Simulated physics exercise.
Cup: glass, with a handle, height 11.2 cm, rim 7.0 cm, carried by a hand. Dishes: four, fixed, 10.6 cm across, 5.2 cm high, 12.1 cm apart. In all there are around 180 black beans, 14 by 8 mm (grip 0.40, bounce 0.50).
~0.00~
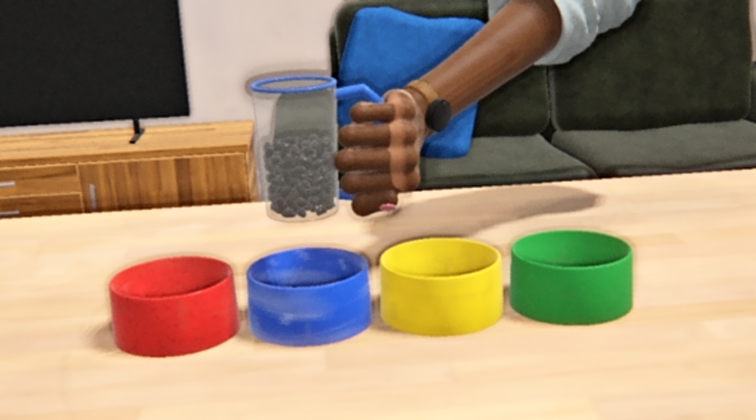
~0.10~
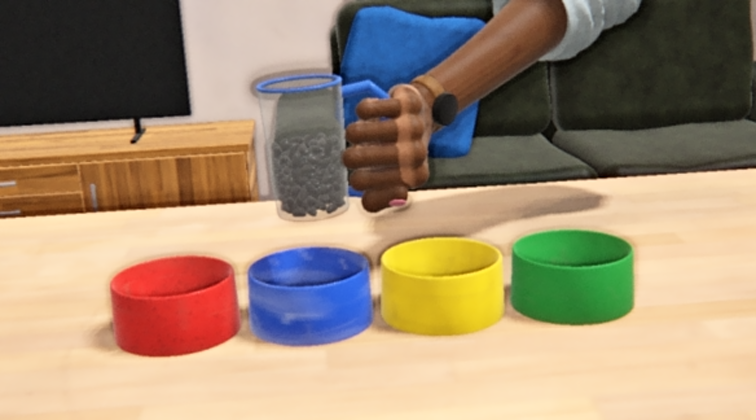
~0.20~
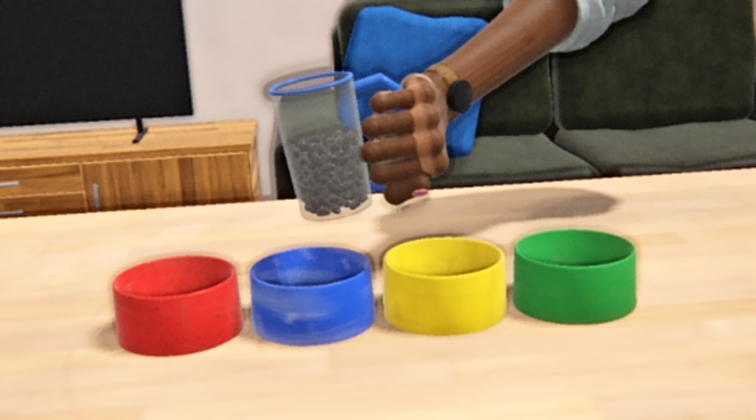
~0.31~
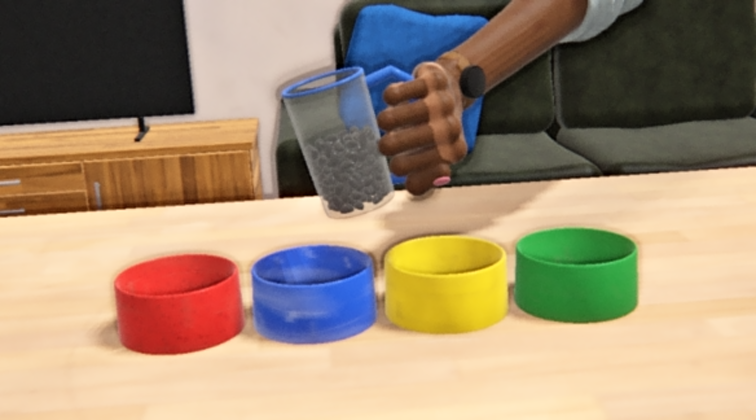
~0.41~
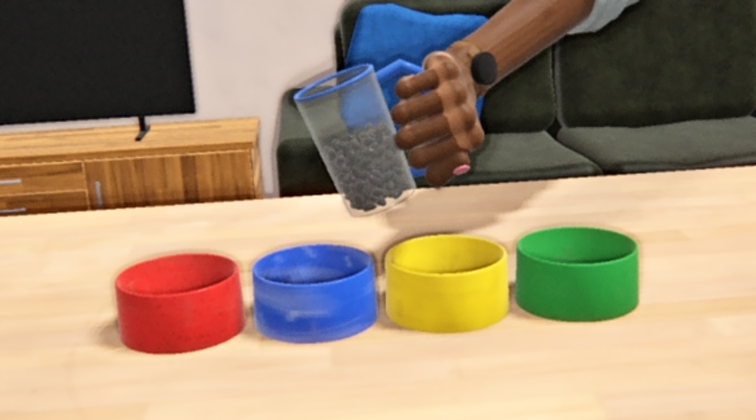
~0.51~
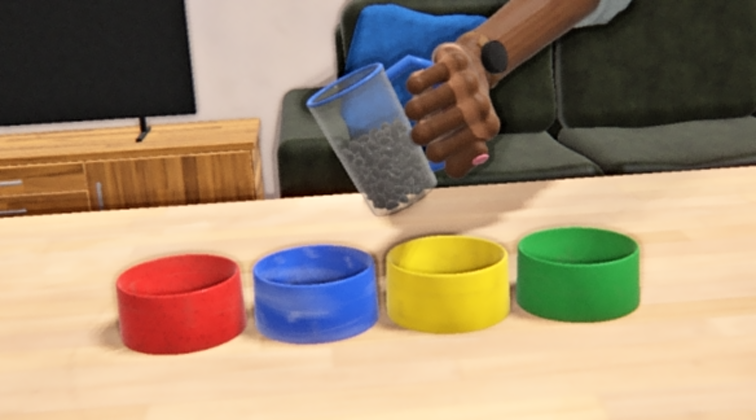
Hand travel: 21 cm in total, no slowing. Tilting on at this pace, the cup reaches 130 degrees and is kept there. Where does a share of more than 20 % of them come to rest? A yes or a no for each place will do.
Result: Red dish: I expect its count to stay within a fifth of the total; blue dish: I expect its count to stay within a fifth of the total; green dish: I expect its count to stay within a fifth of the total; yellow dish: I expect its count to outstrip a fifth of the total; counter: I expect its count to stay within a fifth of the total.
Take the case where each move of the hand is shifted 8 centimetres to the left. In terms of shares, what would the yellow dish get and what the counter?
Shares would be yellow 40 and counter 40.
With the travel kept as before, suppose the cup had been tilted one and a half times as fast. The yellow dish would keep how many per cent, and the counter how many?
Result - yellow: 100; counter: 0.
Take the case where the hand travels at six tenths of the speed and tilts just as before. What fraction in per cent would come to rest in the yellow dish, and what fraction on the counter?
Yellow: 100; counter: 0.
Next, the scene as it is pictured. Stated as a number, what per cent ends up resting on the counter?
The share comes to some 0 percent.
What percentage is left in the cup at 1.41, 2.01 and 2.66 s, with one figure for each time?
100, 100, 0.
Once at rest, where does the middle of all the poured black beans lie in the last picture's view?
Est. centre at rest: (451, 290) px.
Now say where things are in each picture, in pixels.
The first picture shows cup at (298, 149), tilt 0 degrees, lip at (252, 87), moved 0.0 cm; middle of the pieces at (304, 178); red dish at (172, 277); blue dish at (307, 267); yellow dish at (440, 258); green dish at (571, 249).
The second picture shows cup at (306, 148), tilt 2 degrees, lip at (258, 88), moved 0.6 cm; middle of the pieces at (313, 177).
The third picture shows cup at (324, 147), tilt 8 degrees, lip at (271, 92), moved 2.0 cm; middle of the pieces at (334, 175).
The fourth picture shows cup at (342, 144), tilt 13 degrees, lip at (283, 94), moved 3.4 cm; middle of the pieces at (354, 171).
The fifth picture shows cup at (358, 142), tilt 19 degrees, lip at (296, 99), moved 4.7 cm; middle of the pieces at (373, 168).
The sixth picture shows cup at (375, 142), tilt 25 degrees, lip at (309, 105), moved 6.1 cm; middle of the pieces at (392, 166); red dish at (178, 275); blue dish at (313, 265); yellow dish at (447, 255); green dish at (578, 246). Its pace works out near 55 degrees a second; the hand travels 14 cm a second.
After 1.41 s, tilt 73 degrees; cup holds 100 %.
After 2.01 s, tilt 106 degrees; cup holds 100 %.
After 2.66 s, tilt 130 degrees; cup holds 0 %, yellow 100 %.
By 3.1 s all is still; red 0 %, blue 0 %, green 0 %, yellow 100 %, counter 0 %.
